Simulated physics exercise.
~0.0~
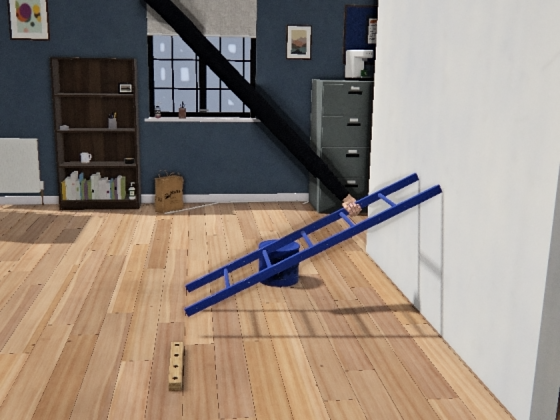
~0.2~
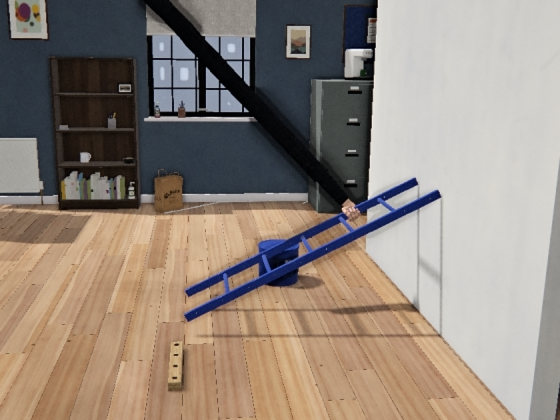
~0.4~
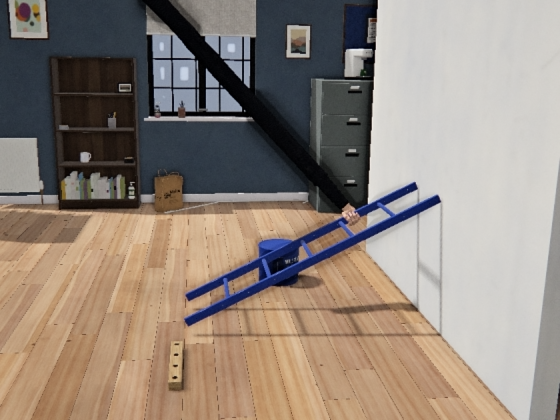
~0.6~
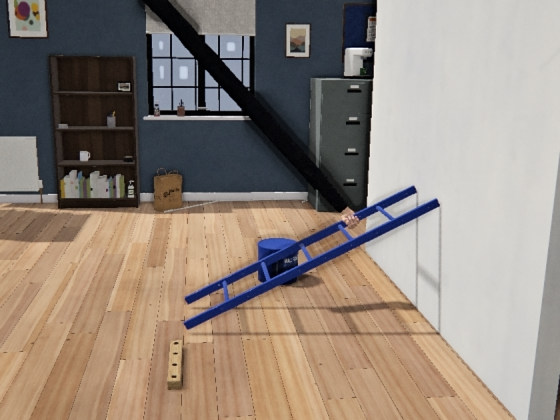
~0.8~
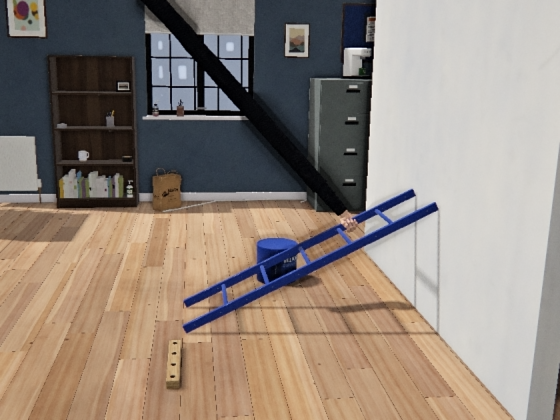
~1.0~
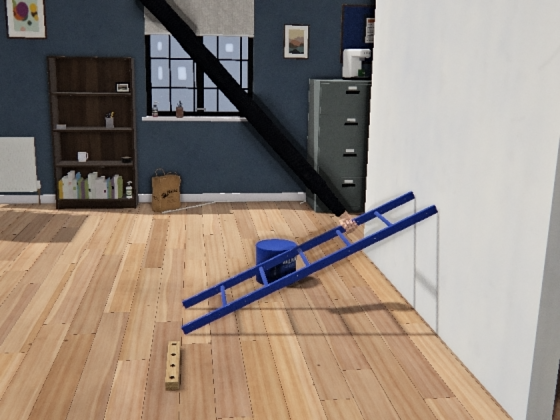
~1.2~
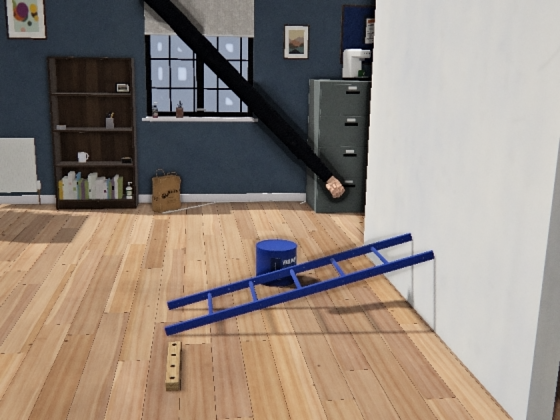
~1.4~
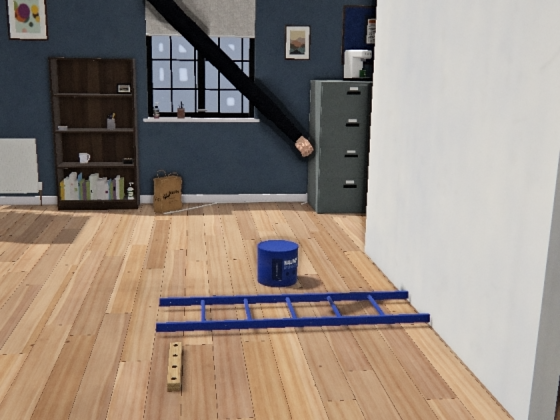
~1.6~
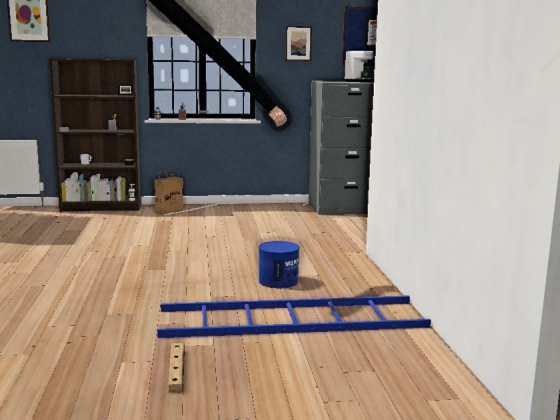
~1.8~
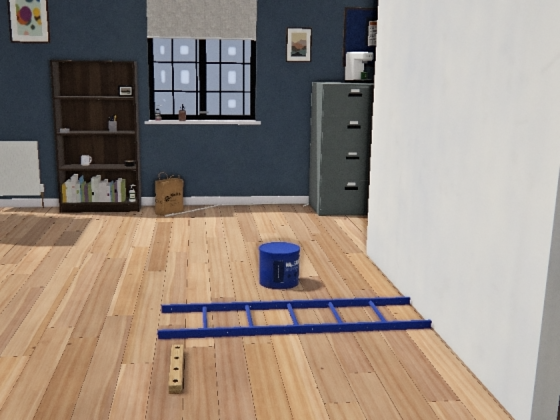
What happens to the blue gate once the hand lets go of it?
It does not stay leaning on the wall. Its feet slide out to the left and it drops down to lie flat on the floor.
